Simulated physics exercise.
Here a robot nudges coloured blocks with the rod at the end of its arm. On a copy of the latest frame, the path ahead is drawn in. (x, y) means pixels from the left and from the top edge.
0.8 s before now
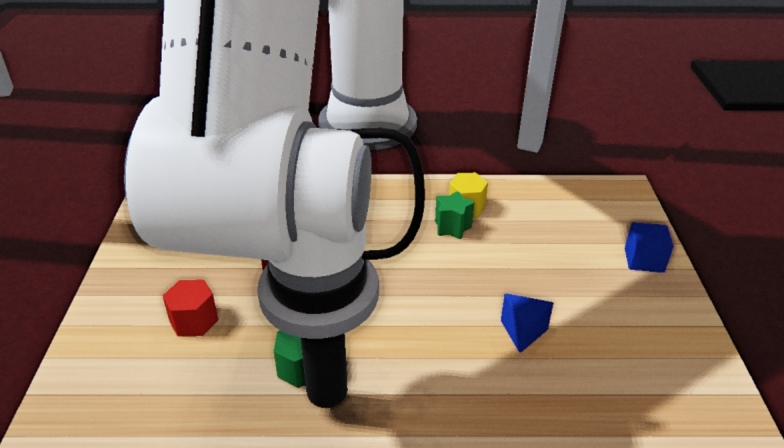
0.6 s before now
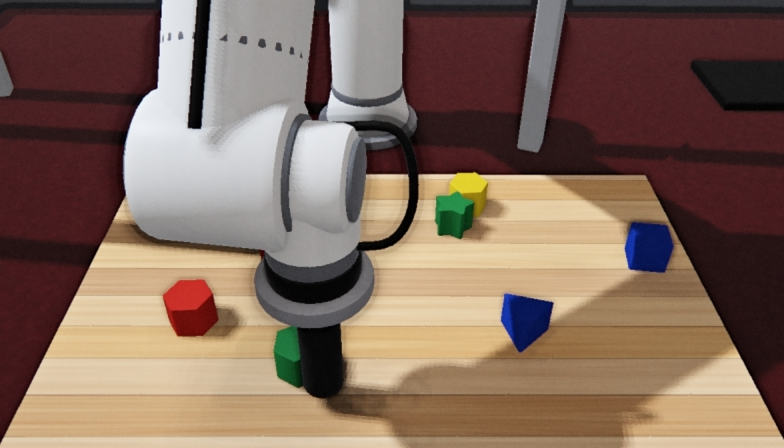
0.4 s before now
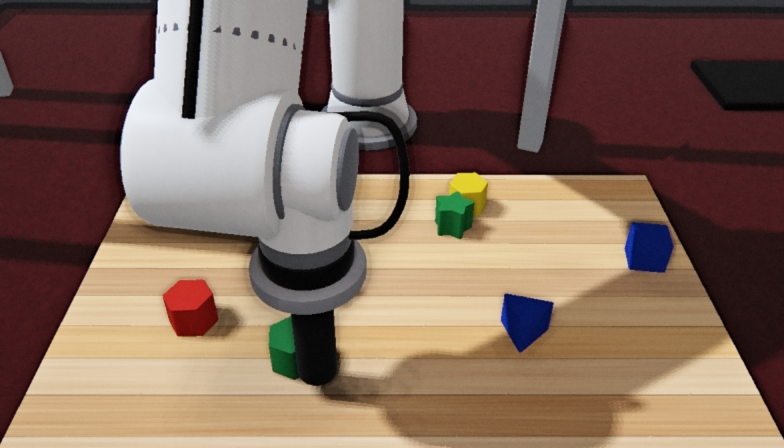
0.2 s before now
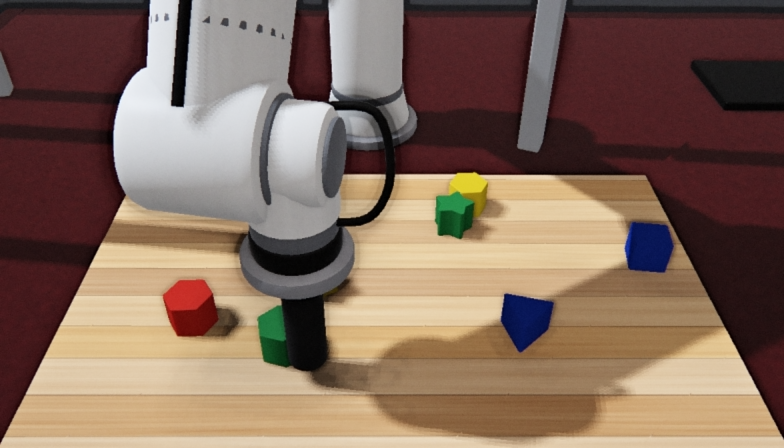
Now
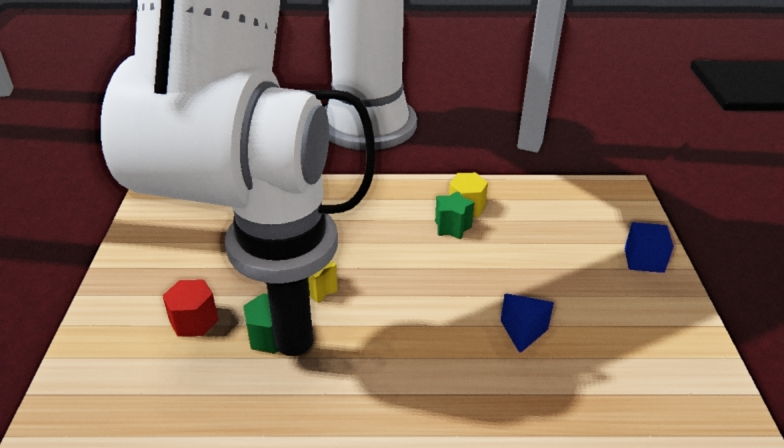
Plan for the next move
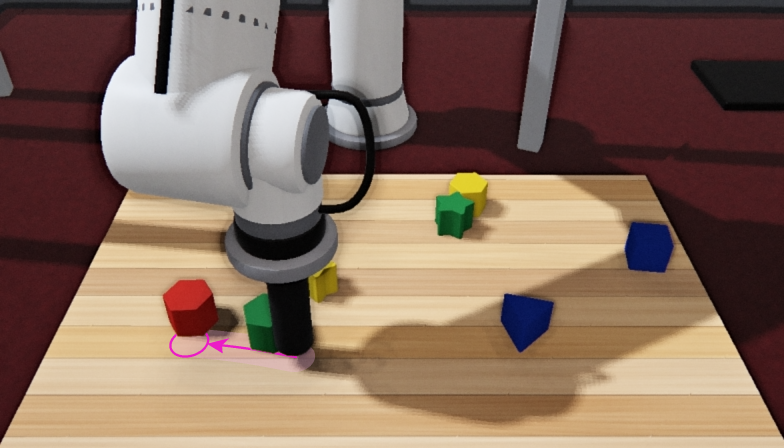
The video shows a white robot arm over a wooden board of coloured blocks, its black rod nudging a green hexagon a short way left and toward the back as a yellow block behind the arm comes partly into view.
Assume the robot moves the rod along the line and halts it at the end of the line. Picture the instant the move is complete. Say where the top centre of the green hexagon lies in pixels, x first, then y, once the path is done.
My prediction: (236, 290).
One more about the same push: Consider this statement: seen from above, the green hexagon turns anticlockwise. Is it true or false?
This is false.
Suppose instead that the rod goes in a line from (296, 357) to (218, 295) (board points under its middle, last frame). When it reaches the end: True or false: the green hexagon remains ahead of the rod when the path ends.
My answer: True.
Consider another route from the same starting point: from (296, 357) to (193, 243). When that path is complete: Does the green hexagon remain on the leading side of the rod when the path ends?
The answer is no.
The drawn path runs from (296, 357) via (243, 348), ending at (189, 342).
The first path, step by step. One third of the way, rod at (257, 337); green hexagon at (244, 296), turned 35° clockwise.
Two thirds of the way, rod at (222, 332); green hexagon at (236, 290), turned 55° clockwise.
At the end, rod at (186, 329); red hexagon at (177, 288), turned 35° clockwise; green hexagon at (236, 290), turned 55° clockwise; yellow star block not moved.
